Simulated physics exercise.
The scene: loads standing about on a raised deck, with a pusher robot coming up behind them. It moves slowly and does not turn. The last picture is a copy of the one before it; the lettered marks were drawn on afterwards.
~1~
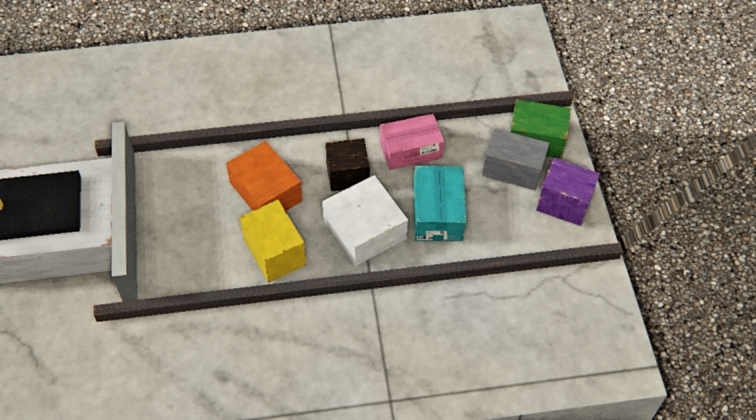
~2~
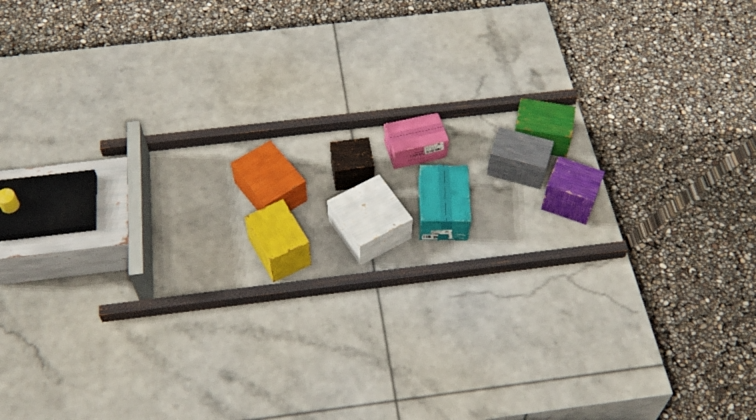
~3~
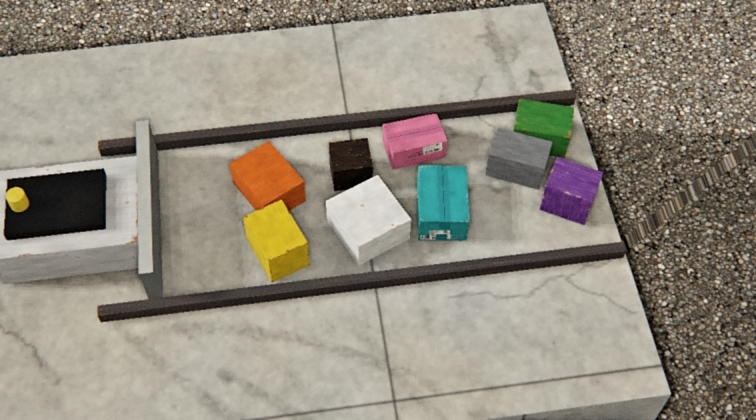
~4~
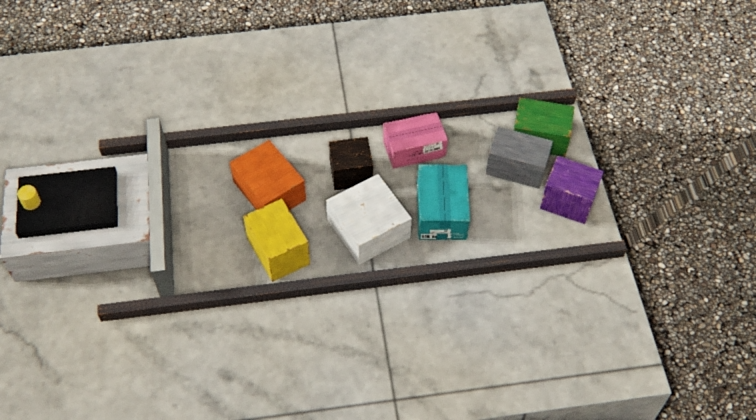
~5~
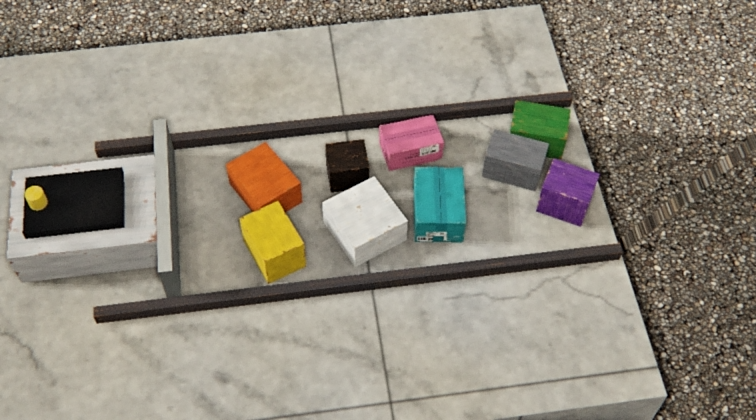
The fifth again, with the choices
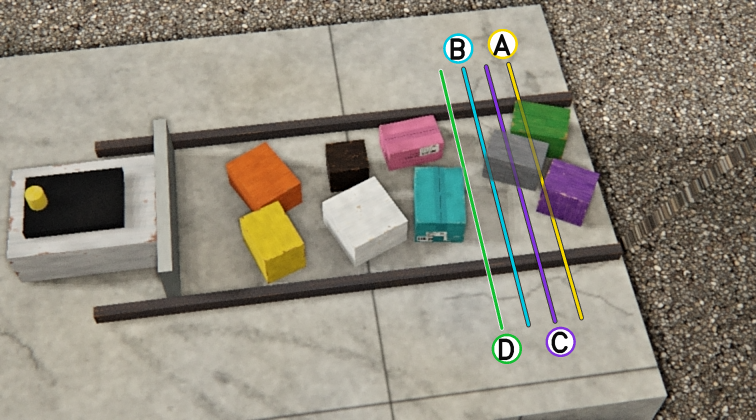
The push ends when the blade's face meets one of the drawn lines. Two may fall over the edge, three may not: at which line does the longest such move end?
It can go as far as D.
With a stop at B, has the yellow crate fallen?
No.
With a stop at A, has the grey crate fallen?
By then, yes.
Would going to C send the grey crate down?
Yes.
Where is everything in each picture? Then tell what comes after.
The first picture shows grey crate (515, 159); green crate (539, 129); black crate (347, 164).
The second picture shows robot (54, 203); white crate (370, 219).
The third picture shows robot (63, 202); turquoise parcel (443, 203).
The fourth picture shows robot (75, 200); purple crate (572, 191).
The fifth picture shows robot (82, 200); grey crate (515, 160); green crate (538, 130); black crate (347, 166).
On the marked copy, A at (542, 181); B at (493, 186); C at (518, 183); D at (469, 189).
With D. Early on, robot (197, 188); yellow crate (310, 239); orange crate (307, 181).
Further on, robot (308, 175); purple crate (573, 193); green crate (551, 130).
At the end, robot (391, 166); purple crate over the edge; green crate over the edge; two fallen.
As for the rest, A drops seven; B drops five; C drops five.
